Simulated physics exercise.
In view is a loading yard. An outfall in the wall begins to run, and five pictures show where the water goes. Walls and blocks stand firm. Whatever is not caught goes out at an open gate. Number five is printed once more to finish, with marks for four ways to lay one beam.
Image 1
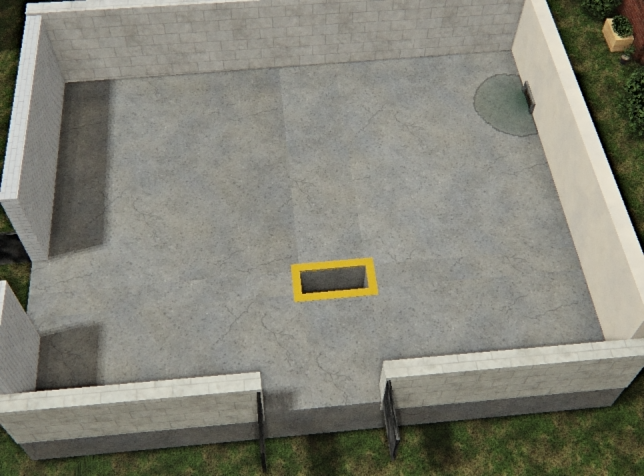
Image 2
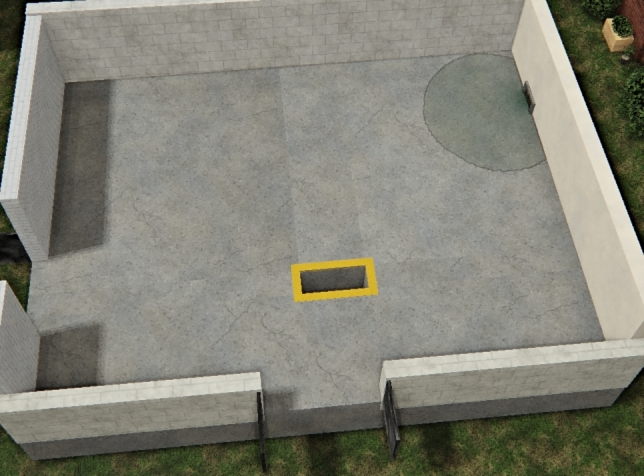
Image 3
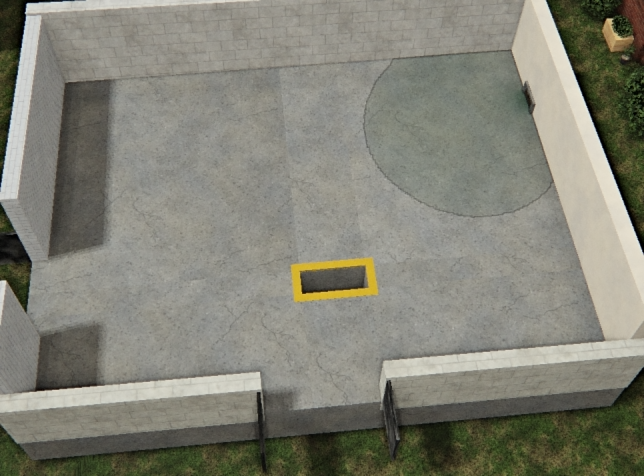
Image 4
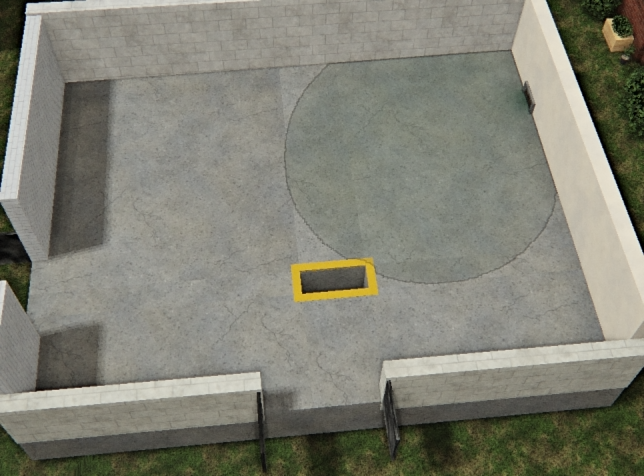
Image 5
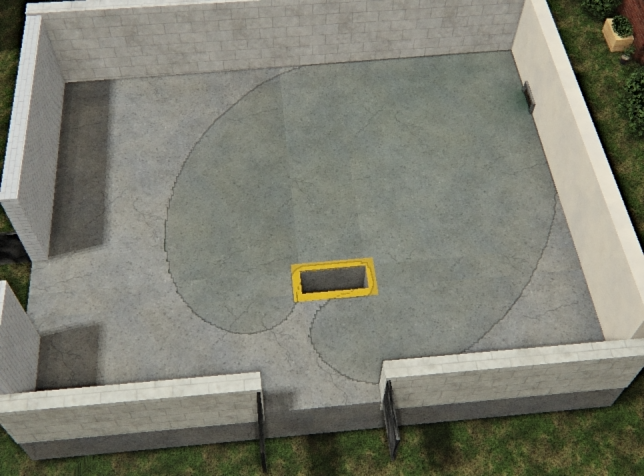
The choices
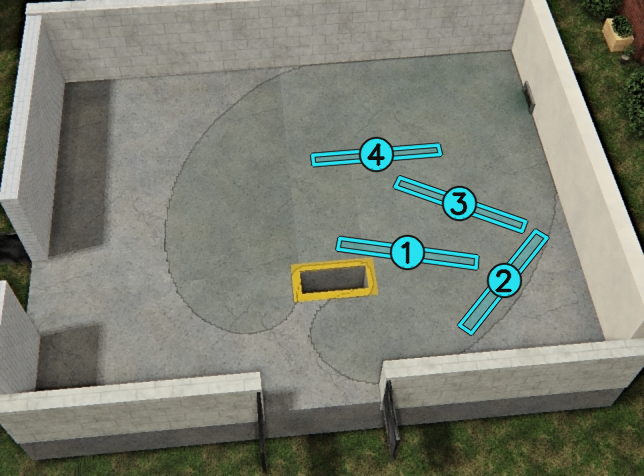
A thin sheet of water spread from an opening in the right wall across a walled concrete yard, widening leftward and toward the front until it reached the yellow-edged drain and curved around it.
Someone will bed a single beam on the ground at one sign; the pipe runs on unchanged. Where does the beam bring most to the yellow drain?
It is 2.
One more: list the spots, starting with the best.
Best to worst: 2, 4, 3, 1.
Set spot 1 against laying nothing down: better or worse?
Spot 1 is worse.
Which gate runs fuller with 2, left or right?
The left gate.
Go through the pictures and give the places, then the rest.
The first picture shows outfall at (530, 98); yellow drain at (334, 280); open gate at (44, 298); open gate at (321, 391); front seen at (502, 130), 2 % of the ground wet; yellow drain still dry.
The second picture shows front seen at (432, 122), 8 % of the ground wet; yellow drain still dry.
The third picture shows front seen at (377, 154), 17 % of the ground wet; yellow drain still dry.
The fourth picture shows front seen at (312, 220), 33 % of the ground wet; yellow drain still dry.
The fifth picture shows front seen at (189, 291), 54 % of the ground wet; yellow drain taking water.
On the marked copy, 1 from (338, 243) to (476, 262); 2 from (465, 329) to (541, 234); 3 from (397, 182) to (523, 226); 4 from (313, 159) to (439, 149).
Choosing 1, about 3 % of the stream goes into the yellow drain, about 95 % out by the gates.
Choosing 2, about 23 % of the stream goes into the yellow drain, about 74 % out by the gates.
Choosing 3, about 8 % of the stream goes into the yellow drain, about 90 % out by the gates.
Choosing 4, about 14 % of the stream goes into the yellow drain, about 82 % out by the gates.
